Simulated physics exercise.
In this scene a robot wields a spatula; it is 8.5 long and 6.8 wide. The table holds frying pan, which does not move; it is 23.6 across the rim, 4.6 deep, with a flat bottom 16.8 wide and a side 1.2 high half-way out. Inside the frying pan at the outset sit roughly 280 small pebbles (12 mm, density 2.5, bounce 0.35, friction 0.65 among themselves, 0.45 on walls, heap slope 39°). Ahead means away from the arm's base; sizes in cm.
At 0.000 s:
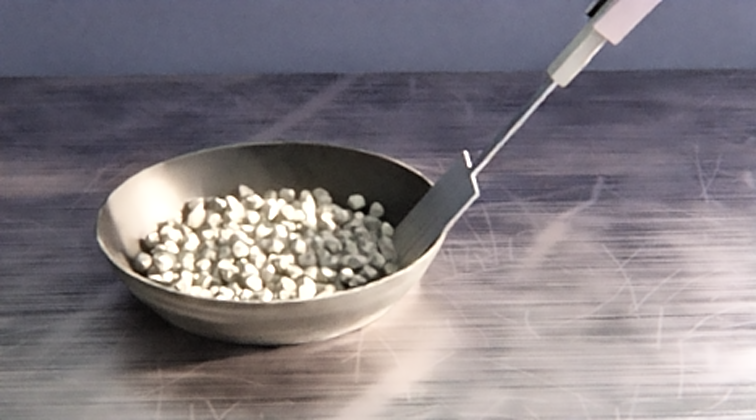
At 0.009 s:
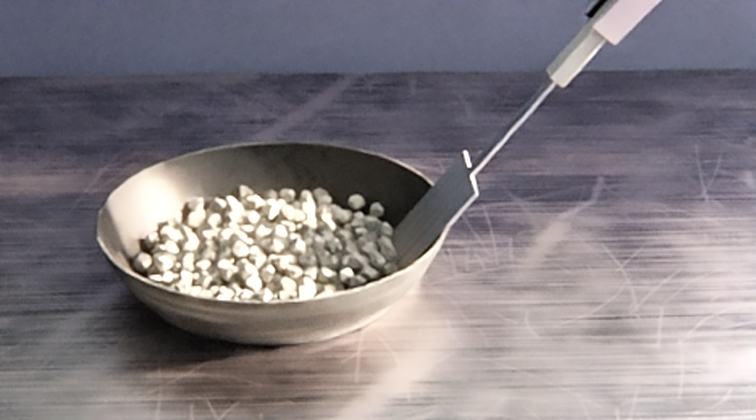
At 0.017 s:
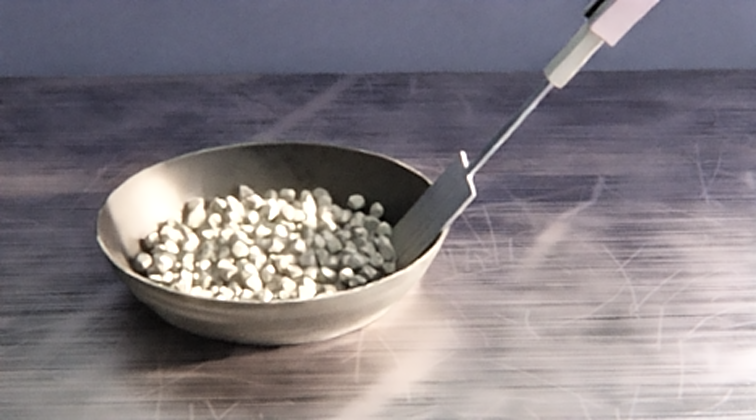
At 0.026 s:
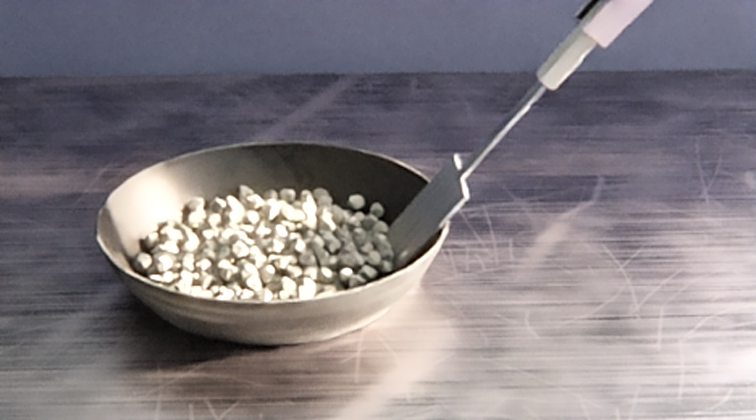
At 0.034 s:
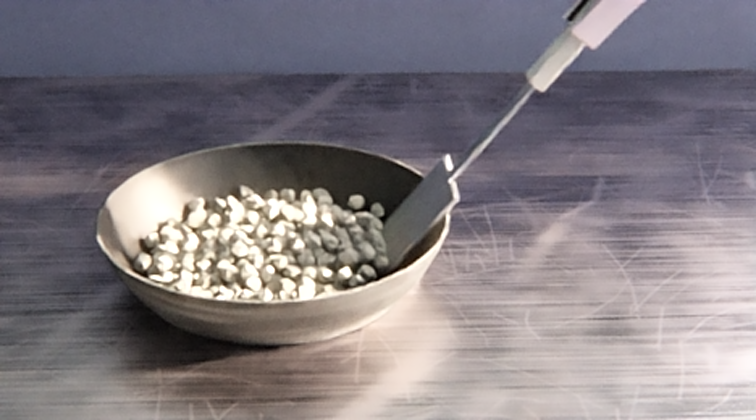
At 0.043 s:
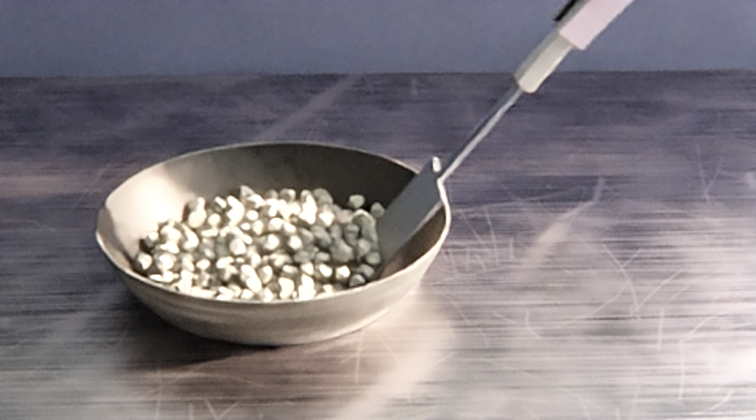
Robot-held spatula resting in a shallow pan of small pale pebbles, then edging slightly left against the heap's right side.
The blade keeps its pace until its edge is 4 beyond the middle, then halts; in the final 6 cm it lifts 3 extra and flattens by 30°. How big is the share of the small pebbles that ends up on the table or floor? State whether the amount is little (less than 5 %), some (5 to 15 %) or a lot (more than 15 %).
The amount is little, less than 5 %.
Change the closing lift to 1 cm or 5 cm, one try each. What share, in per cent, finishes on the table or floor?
First try around 0 percent, second try around 5 percent.
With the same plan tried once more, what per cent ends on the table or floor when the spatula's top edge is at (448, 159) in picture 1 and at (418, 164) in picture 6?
Around 0 per cent finishes there.
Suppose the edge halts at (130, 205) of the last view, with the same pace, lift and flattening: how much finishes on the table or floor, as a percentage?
30 %, roughly.
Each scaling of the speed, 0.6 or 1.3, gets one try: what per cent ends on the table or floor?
Estimates, in order: 0 % and 5 %.
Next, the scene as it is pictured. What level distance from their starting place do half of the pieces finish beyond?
The figure is about 2 cm.
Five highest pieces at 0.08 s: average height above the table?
Height: Approx. 4 cm.
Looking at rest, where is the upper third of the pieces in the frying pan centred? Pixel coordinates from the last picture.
Approximately at pixel (159, 243).
After 0.08 s, sloping 52°, highest piece 5 above the table; 282 in the frying pan.
After 0.11 s, sloping 40°, highest piece 6 above the table; 282 in the frying pan.
After 0.33 s, sloping 22°, highest piece 5 above the table; 275 in the frying pan, 7 on the table or floor.
After 1.38 s, sloping 22°, highest piece 5 above the table; 275 in the frying pan, 7 on the table or floor.
At rest, 275 in the frying pan, 7 on the table or floor. That is 2 % on the table or floor.
